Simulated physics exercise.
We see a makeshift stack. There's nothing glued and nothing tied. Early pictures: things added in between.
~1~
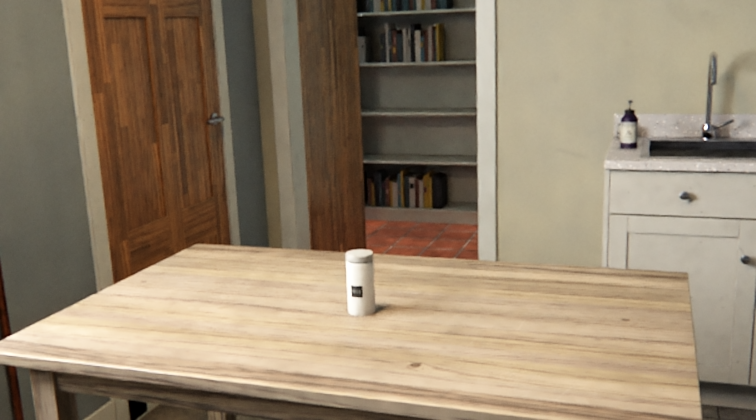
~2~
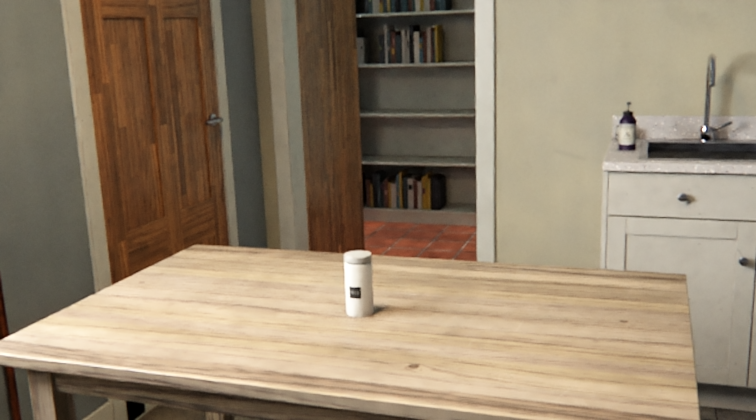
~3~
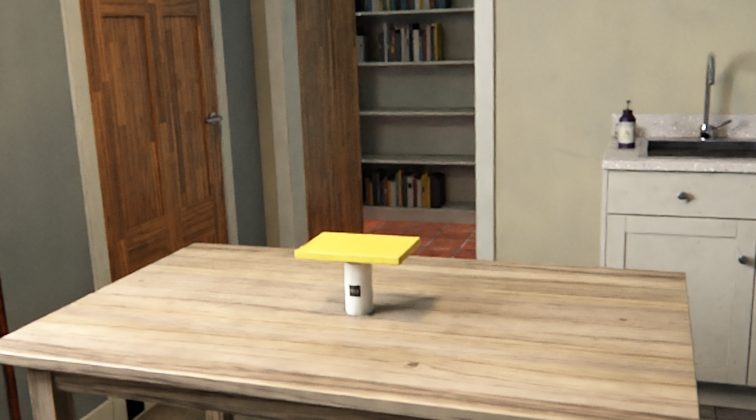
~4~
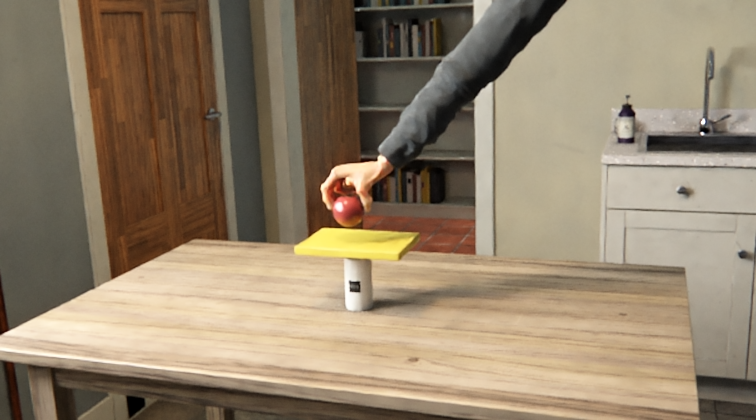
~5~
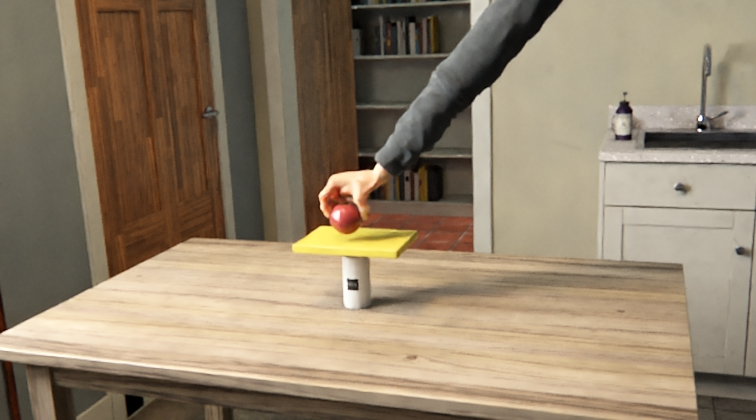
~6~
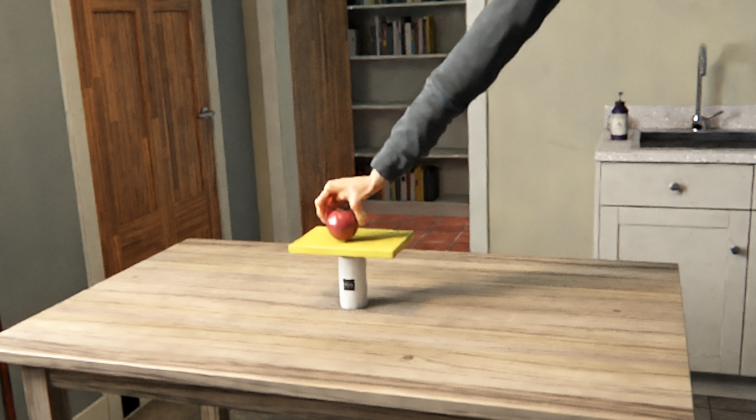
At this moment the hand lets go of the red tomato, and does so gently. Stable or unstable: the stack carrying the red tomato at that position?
Stable.
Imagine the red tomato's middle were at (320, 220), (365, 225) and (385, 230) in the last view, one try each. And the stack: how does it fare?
It remains upright first, remains upright second and goes over third.
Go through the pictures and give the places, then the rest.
In the first picture, the last thing is not in view yet; white jar (361, 282).
In the second picture, the last thing is not in view yet; white jar (359, 284).
In the third picture, the last thing is not in view yet; white jar (359, 282).
In the fourth picture, still above its spot; red tomato (349, 210); white jar (359, 278).
In the fifth picture, still above its spot; red tomato (346, 218); white jar (357, 276).
In the sixth picture, in place under the hand; red tomato (343, 225); white jar (353, 276).
Then, 0.20 s past the last view, nothing moves.
Then, 0.50 s past the last view, red tomato resting near (343, 225).
Finally, all 3 still in place. Final places as the last picture's camera would see them, red tomato near (343, 225). The stack holds.
